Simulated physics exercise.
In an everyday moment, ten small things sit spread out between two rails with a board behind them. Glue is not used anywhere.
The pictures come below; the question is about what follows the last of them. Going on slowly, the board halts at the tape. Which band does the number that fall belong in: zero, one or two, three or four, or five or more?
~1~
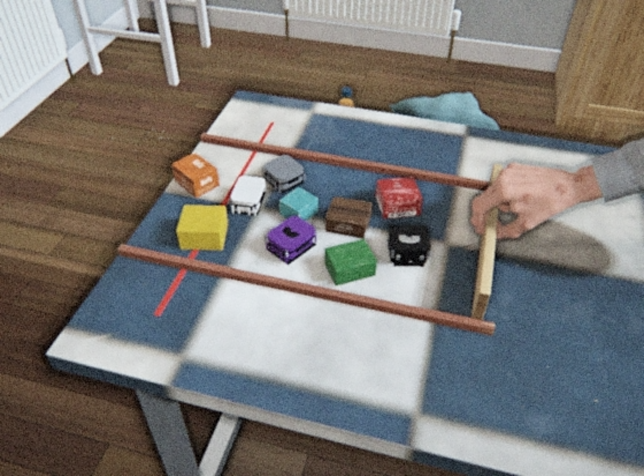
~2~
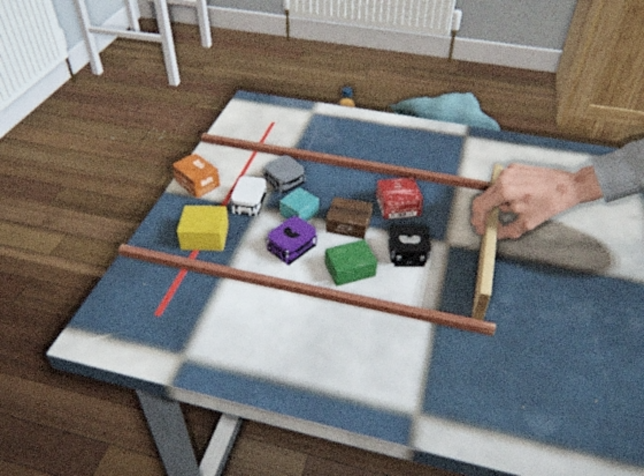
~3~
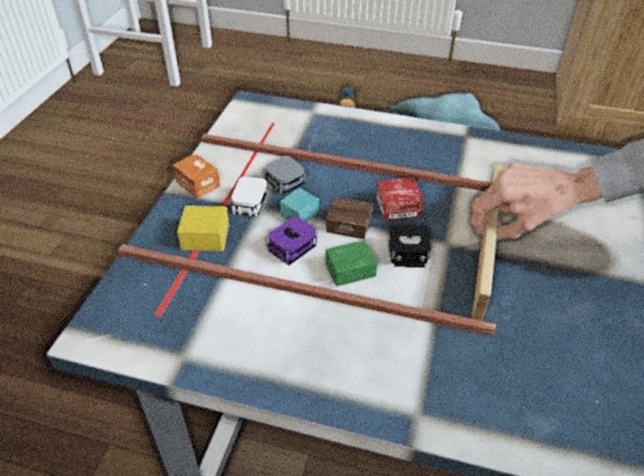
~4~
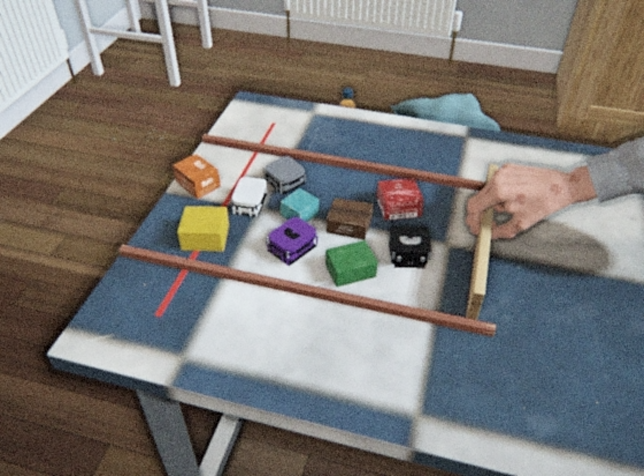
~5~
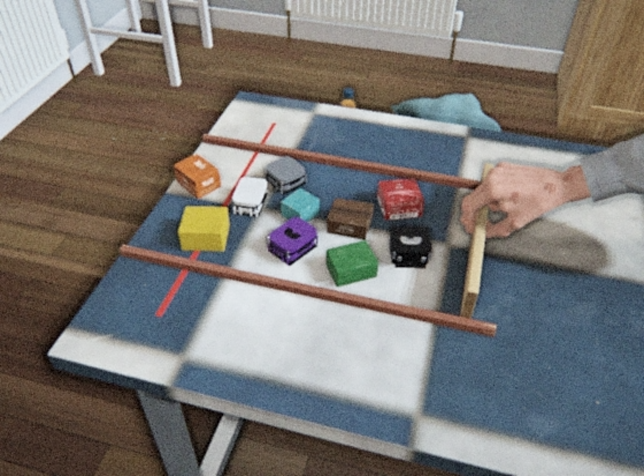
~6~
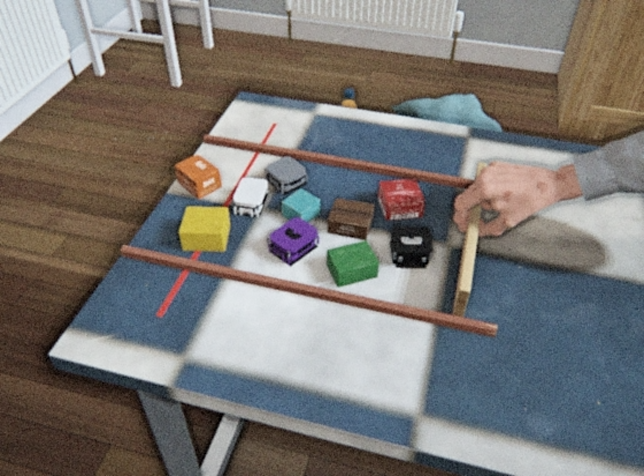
After the sweep, the pieces gone from the top come to three or four, as it turns out.
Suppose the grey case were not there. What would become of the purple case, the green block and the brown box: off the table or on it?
So: The purple case does not drop, the green block does not drop, the brown box does not drop.
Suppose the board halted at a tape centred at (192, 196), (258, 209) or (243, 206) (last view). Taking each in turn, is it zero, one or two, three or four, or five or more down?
In order: Five or more, 1 or 2, one or two.
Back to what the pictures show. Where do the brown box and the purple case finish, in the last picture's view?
First: About (191, 180); second: About (160, 221).
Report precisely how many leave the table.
The answer is exactly 4.
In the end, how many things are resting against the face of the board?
Counting them up gives 3.
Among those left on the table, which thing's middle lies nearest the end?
Grey case ends nearest.
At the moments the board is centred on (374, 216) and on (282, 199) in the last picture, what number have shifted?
5 at one spot and 10 at the other.
Soon after, none off yet; orange box at rest near (198, 176); yellow block at rest near (205, 229); white case at rest near (251, 198).
After that, none off yet; orange box displaced about its own width near (176, 164); yellow block moving near (197, 226); white case displaced well along near (203, 176).
In the end, the number that fall off is three or four; gone, turquoise block, white case, yellow block and orange box.
